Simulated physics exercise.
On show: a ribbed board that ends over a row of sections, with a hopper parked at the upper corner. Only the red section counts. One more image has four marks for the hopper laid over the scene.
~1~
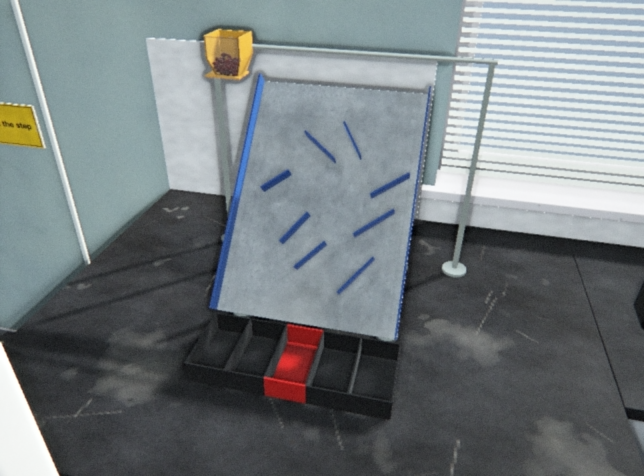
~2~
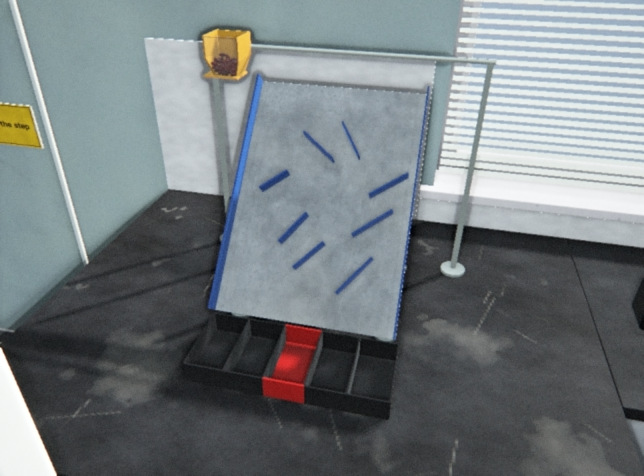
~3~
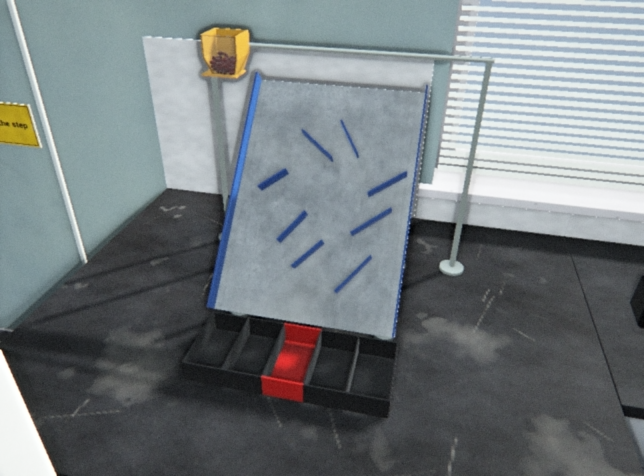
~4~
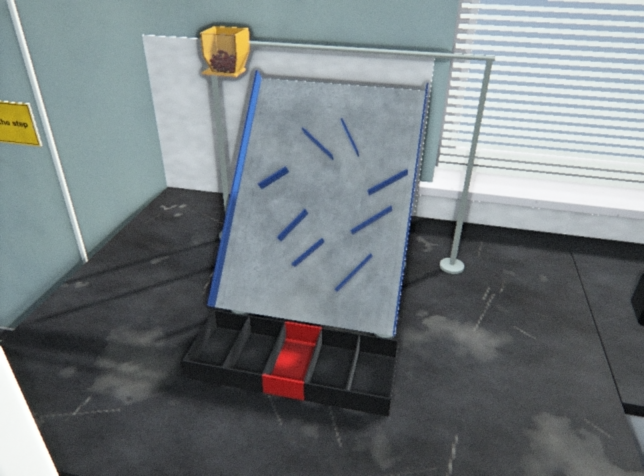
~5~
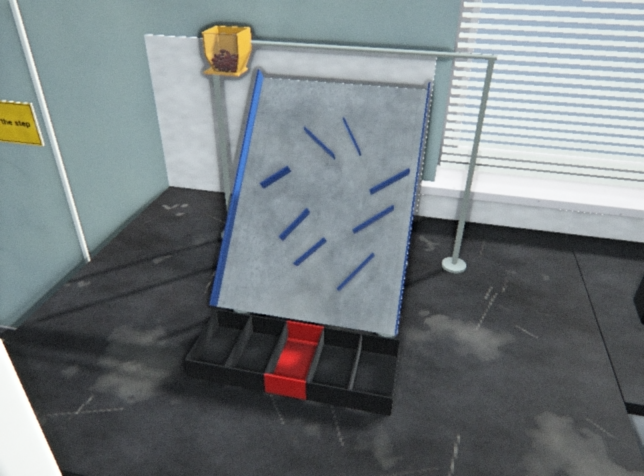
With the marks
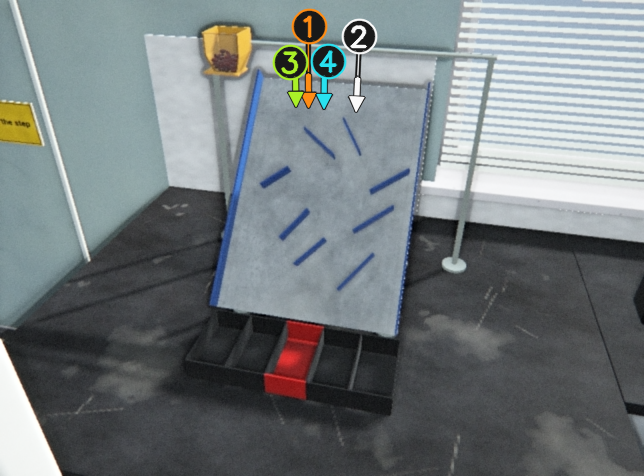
In a room corner, a tilted board with blue ribs standing still above a black tray with one red section, yellow hopper at upper left.
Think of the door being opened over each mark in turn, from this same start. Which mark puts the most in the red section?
It is 2.
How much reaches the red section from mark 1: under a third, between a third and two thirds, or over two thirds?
Under a third.
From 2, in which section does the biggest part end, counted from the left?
It is the third one.
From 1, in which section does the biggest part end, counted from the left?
It is the first one.
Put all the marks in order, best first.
The order is 2, 4, 1, 3.
On the marked copy, mark 1 meets the board at (308, 102); mark 2 meets the board at (356, 106); mark 3 meets the board at (295, 101); mark 4 meets the board at (324, 103).
If 1 is chosen, roughly a quarter in the red section, roughly two thirds in other sections, about a tenth held on the board.
If 2 is chosen, roughly two thirds in the red section, roughly a quarter in other sections, about a tenth held on the board.
If 3 is chosen, about a tenth in the red section, the larger part in other sections, about a tenth held on the board, just a few outside the box.
If 4 is chosen, roughly half in the red section, roughly a third in other sections, roughly a quarter held on the board.
